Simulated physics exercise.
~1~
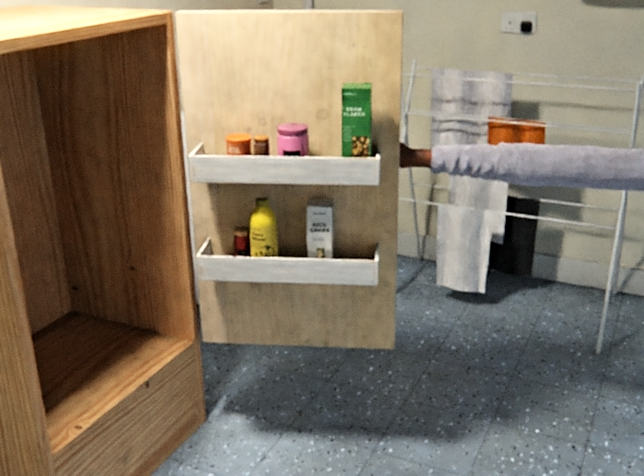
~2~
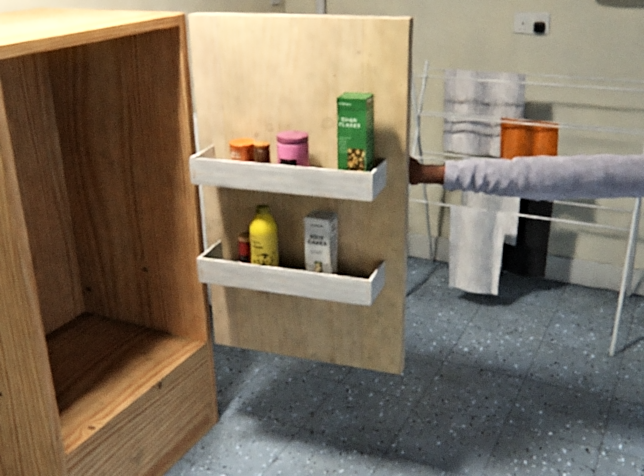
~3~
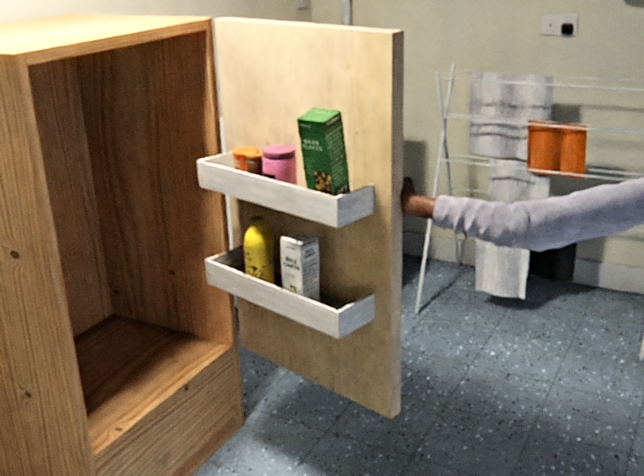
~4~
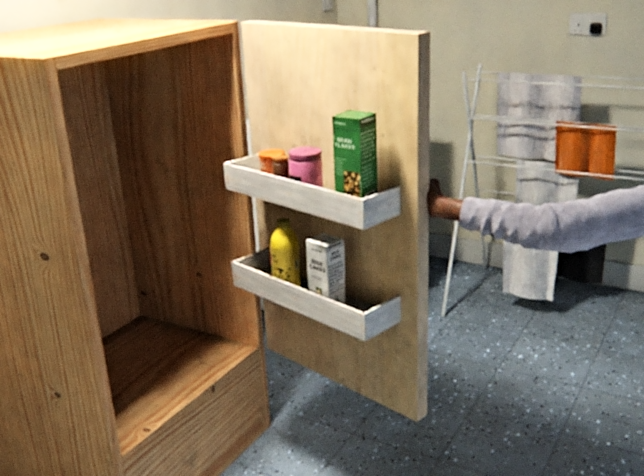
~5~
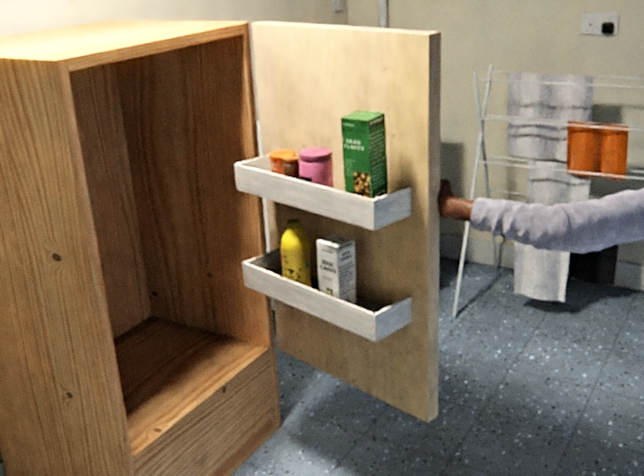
In a room with a drying rack, a hand held the open door of a wooden cabinet as it swung and stopped; the green carton on the upper rack leaned briefly, then settled upright, and everything stayed on the two racks.
